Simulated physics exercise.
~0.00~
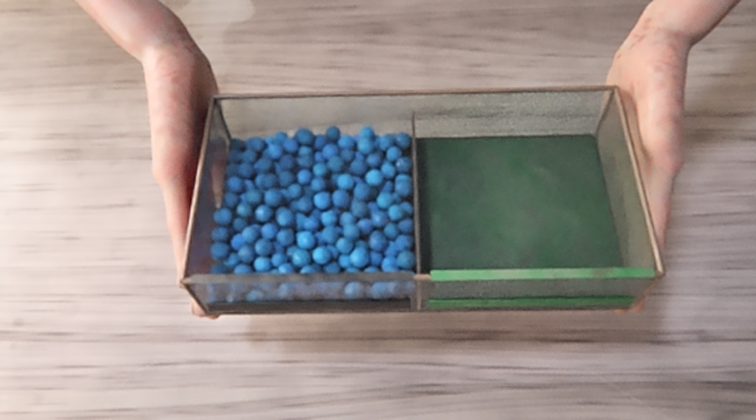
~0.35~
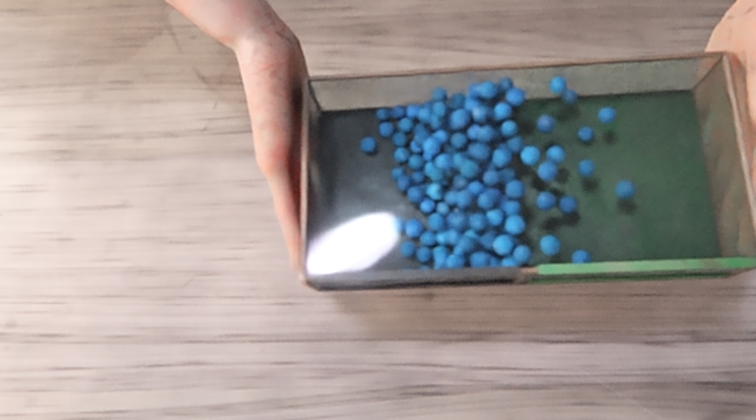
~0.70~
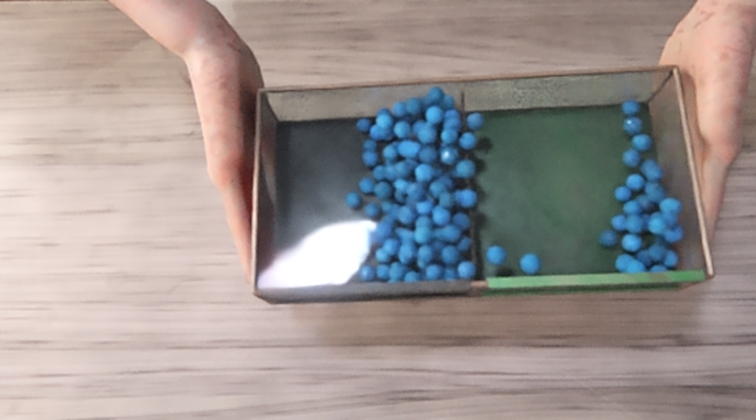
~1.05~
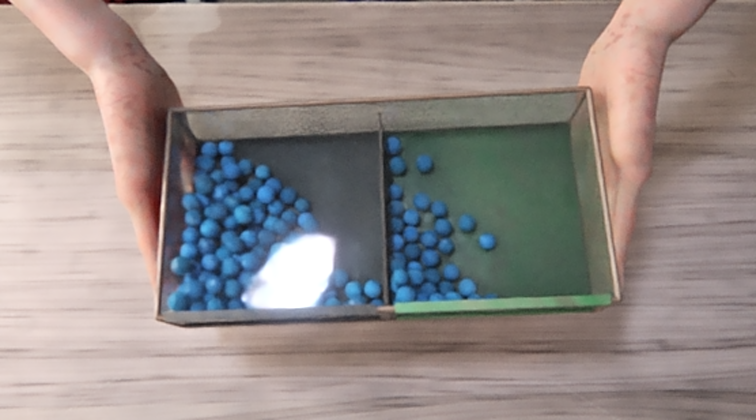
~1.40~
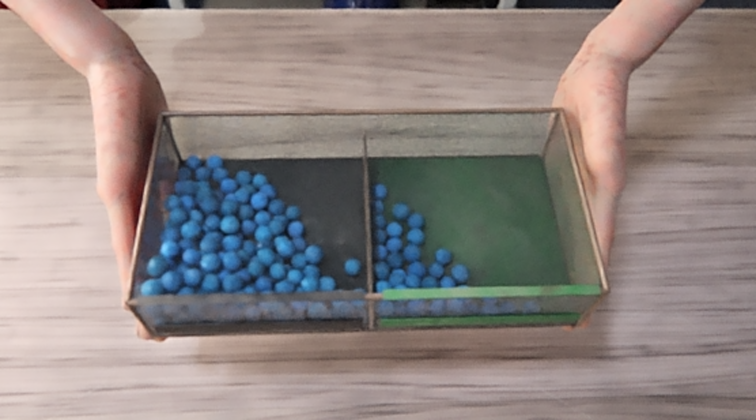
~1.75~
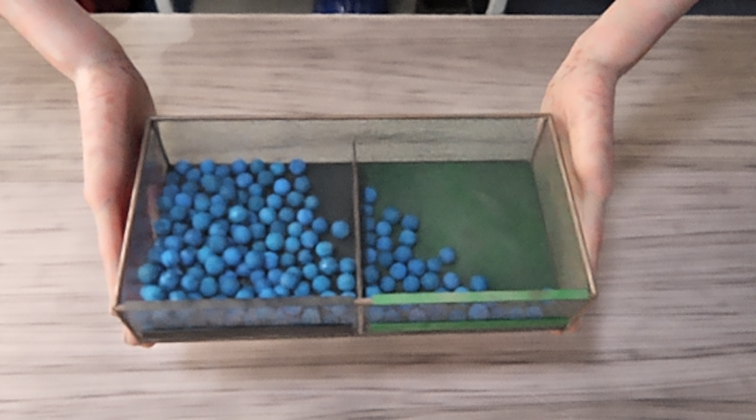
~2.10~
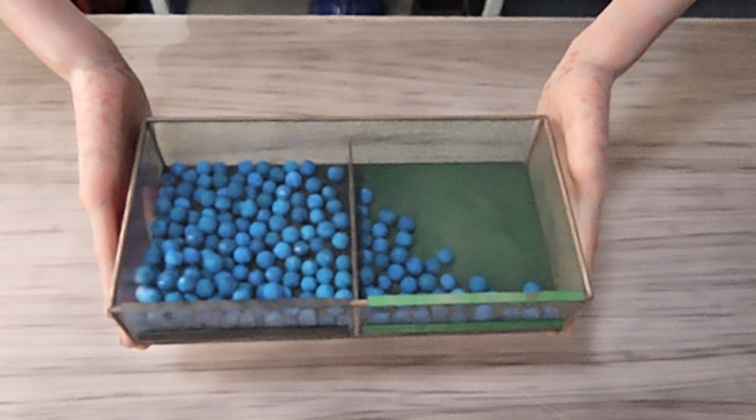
Above a pale wood-grained surface, two hands shook and tilted a clear divided box, sending some of the blue balls from the black left side over the divider into the green right side, then held it still with most balls on the left.
